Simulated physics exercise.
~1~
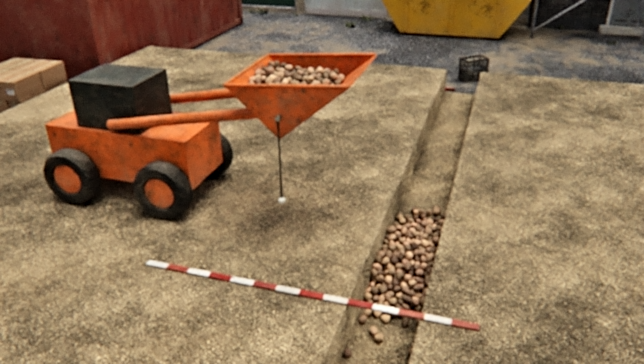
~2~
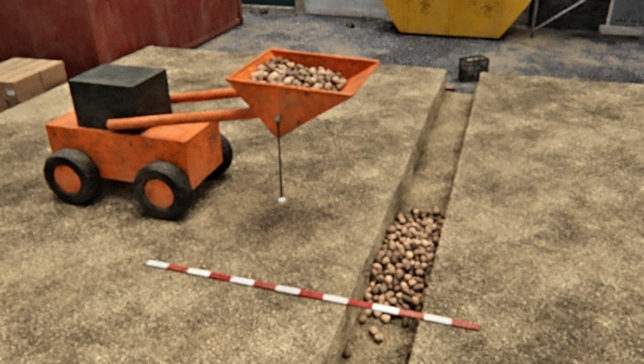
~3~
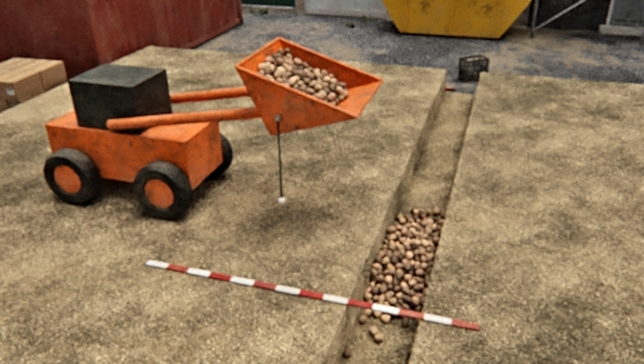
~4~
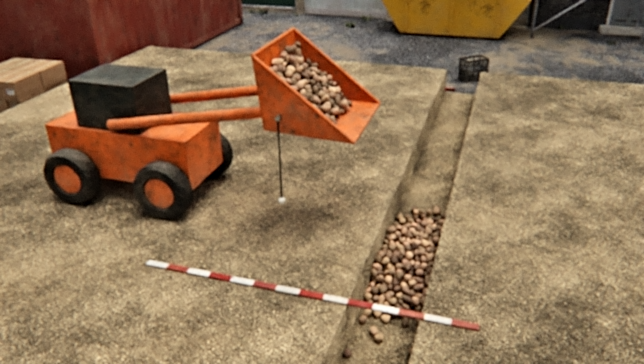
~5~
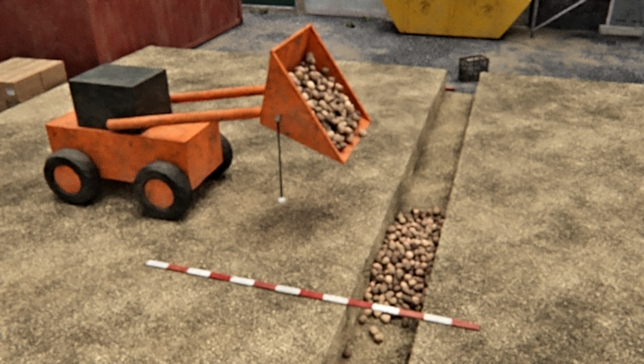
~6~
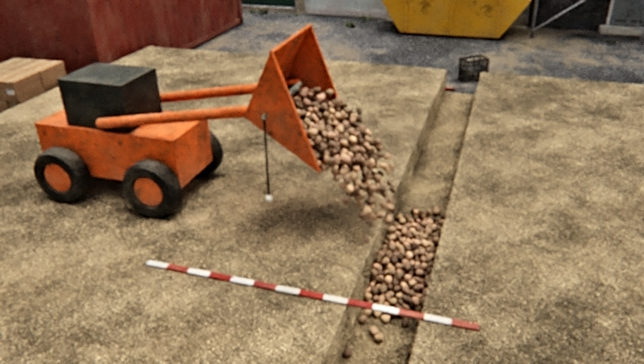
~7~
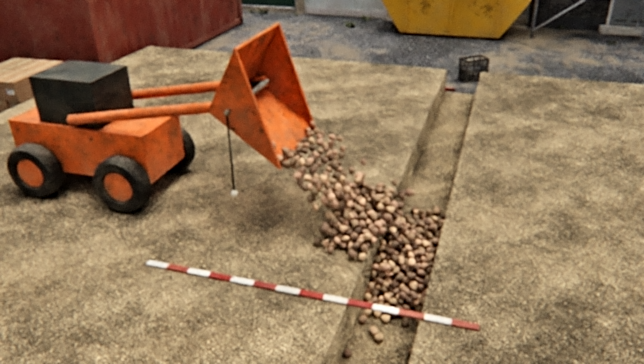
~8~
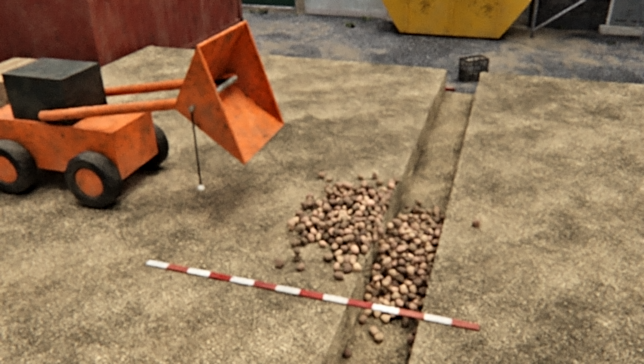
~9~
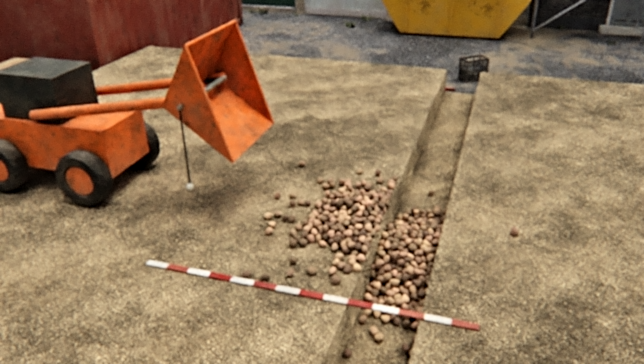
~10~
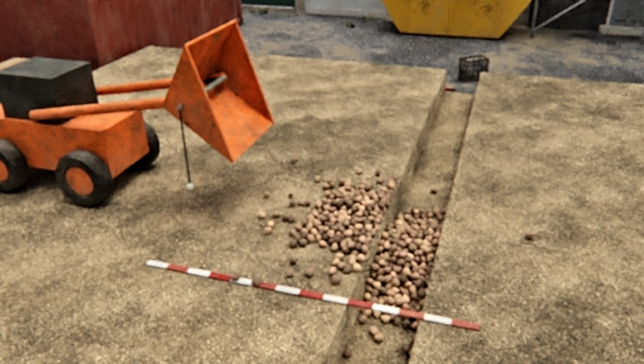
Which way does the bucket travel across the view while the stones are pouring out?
The bucket travels to the left, as the loader backs away from the trench.
